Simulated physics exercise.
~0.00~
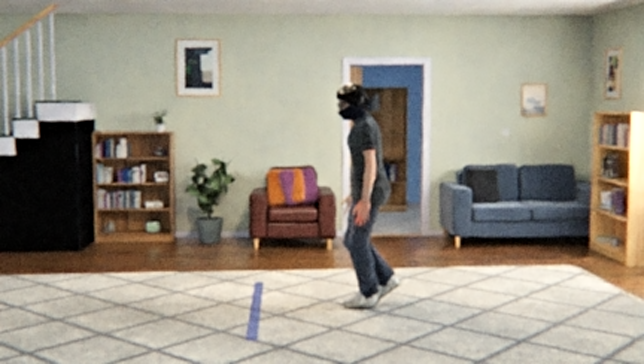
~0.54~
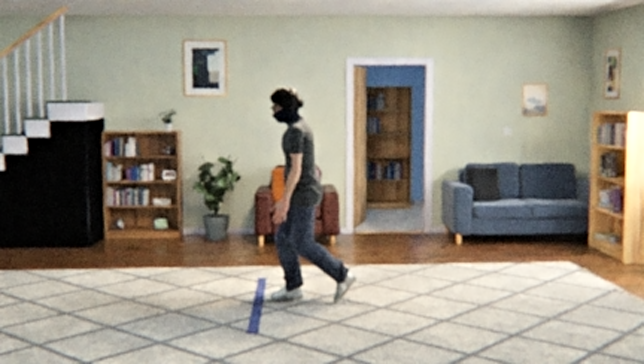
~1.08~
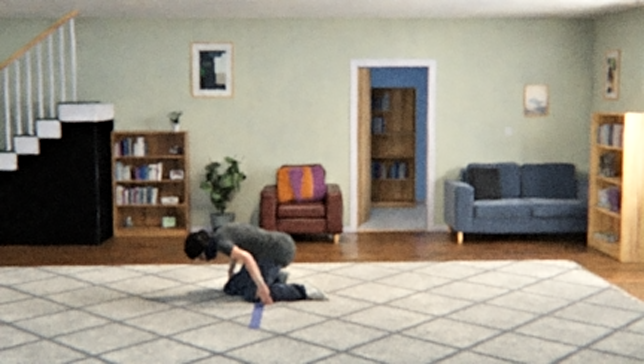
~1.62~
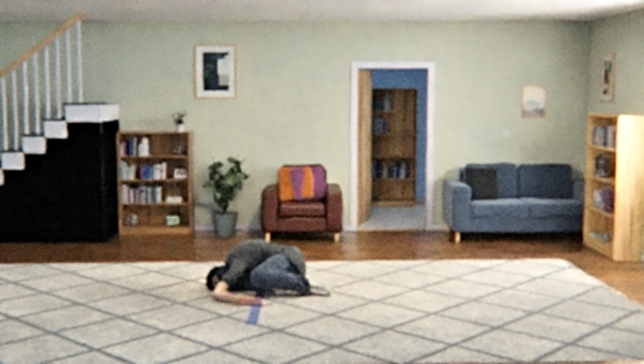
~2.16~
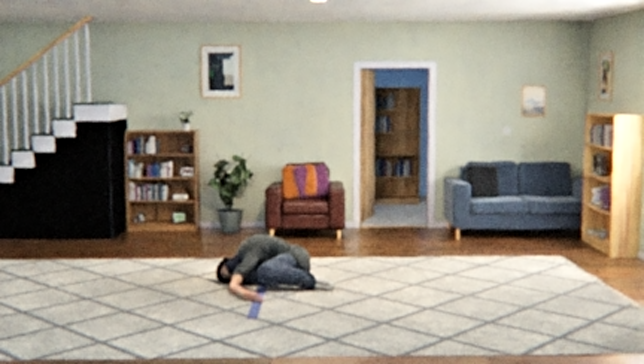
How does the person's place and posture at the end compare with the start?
At the start the person is upright and walking, in front of the doorway to the right of the blue strip. By the end the person is farther left and low on the rug, curled face down at the strip.
